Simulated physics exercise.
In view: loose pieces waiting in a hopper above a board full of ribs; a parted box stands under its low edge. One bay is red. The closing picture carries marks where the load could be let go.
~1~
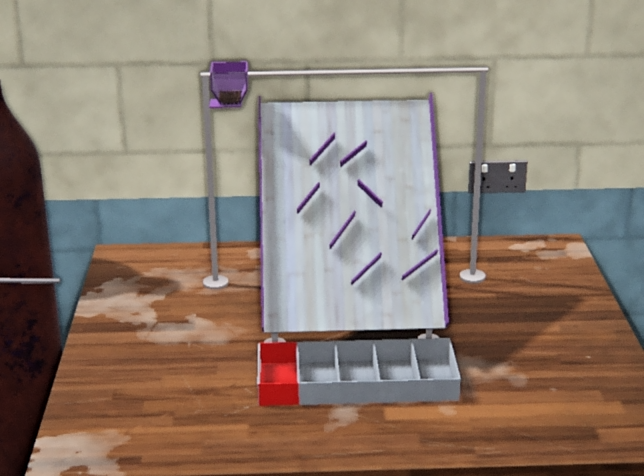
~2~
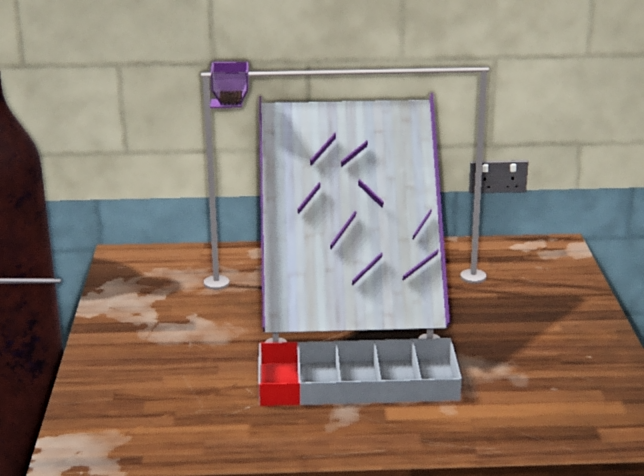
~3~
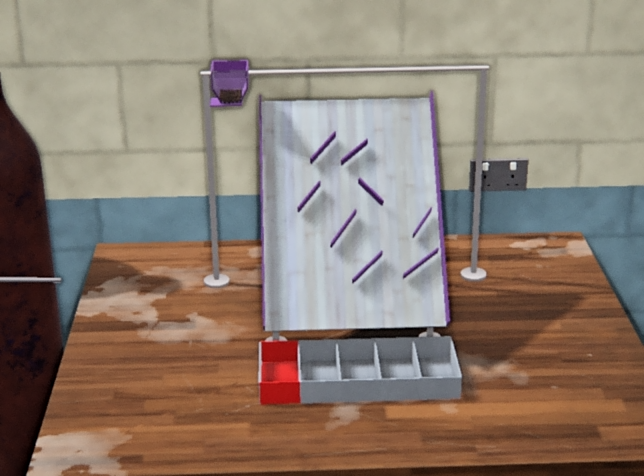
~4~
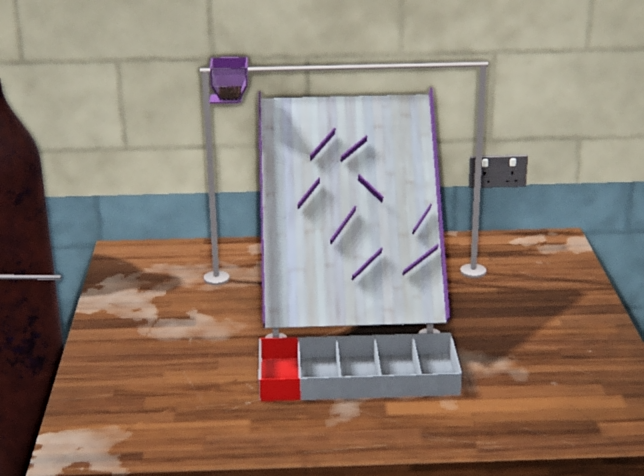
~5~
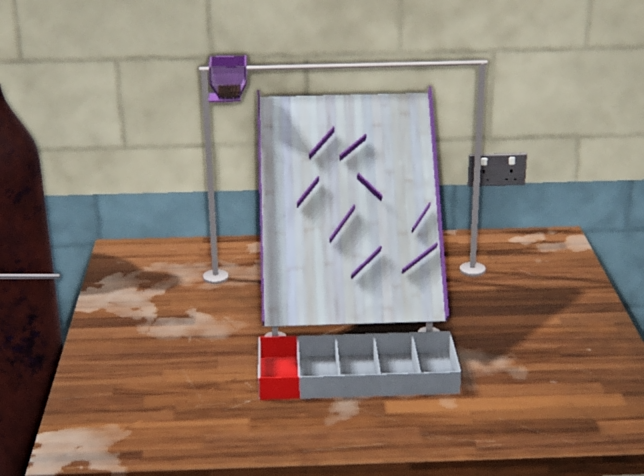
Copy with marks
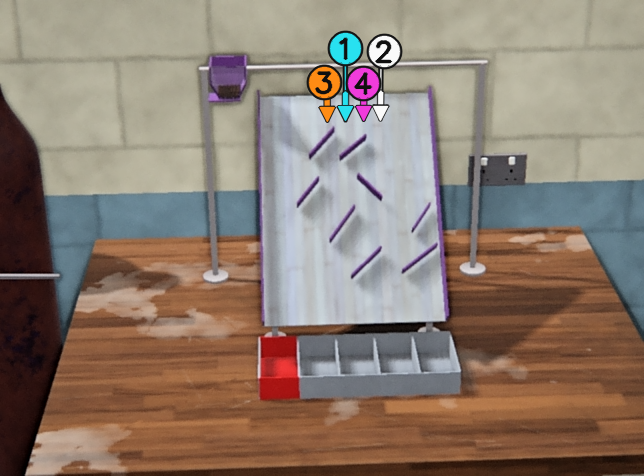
A pale board with slanted purple ribs leaned on a worn wooden table, a purple hopper up to its left and a divided grey tray with one red bay below; nothing visibly moved.
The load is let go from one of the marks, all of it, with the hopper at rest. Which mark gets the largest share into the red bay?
Use mark 3.
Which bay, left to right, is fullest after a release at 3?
The first.
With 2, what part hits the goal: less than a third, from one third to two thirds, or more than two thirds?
It is less than a third.
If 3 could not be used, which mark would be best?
That would be 1.
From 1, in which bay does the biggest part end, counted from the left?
The first from the left.
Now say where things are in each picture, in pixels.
In the first frame, hopper at (231, 99), allspice berries, door shut.
In the second frame, ribs (311, 160) to (336, 133), (342, 161) to (368, 140), (298, 209) to (320, 182).
In the third frame, ribs (359, 178) to (384, 201), (331, 243) to (356, 209), (414, 233) to (432, 207).
In the fourth frame, ribs (353, 276) to (382, 247), (404, 271) to (439, 244).
In the fifth frame, red bay at (279, 386), number 1 of 5 from the left.
On the marked copy, mark 1 meets the board at (345, 115); mark 2 meets the board at (380, 115); mark 3 meets the board at (327, 116); mark 4 meets the board at (363, 115).
For mark 1, about half in the red bay, about a third in other bays, a small part outside the box.
For mark 2, a stray few in the red bay, nearly all in other bays, a stray few outside the box.
For mark 3, most in the red bay, a small part in other bays, a stray few outside the box.
For mark 4, about a third in the red bay, about two thirds in other bays, a stray few outside the box.
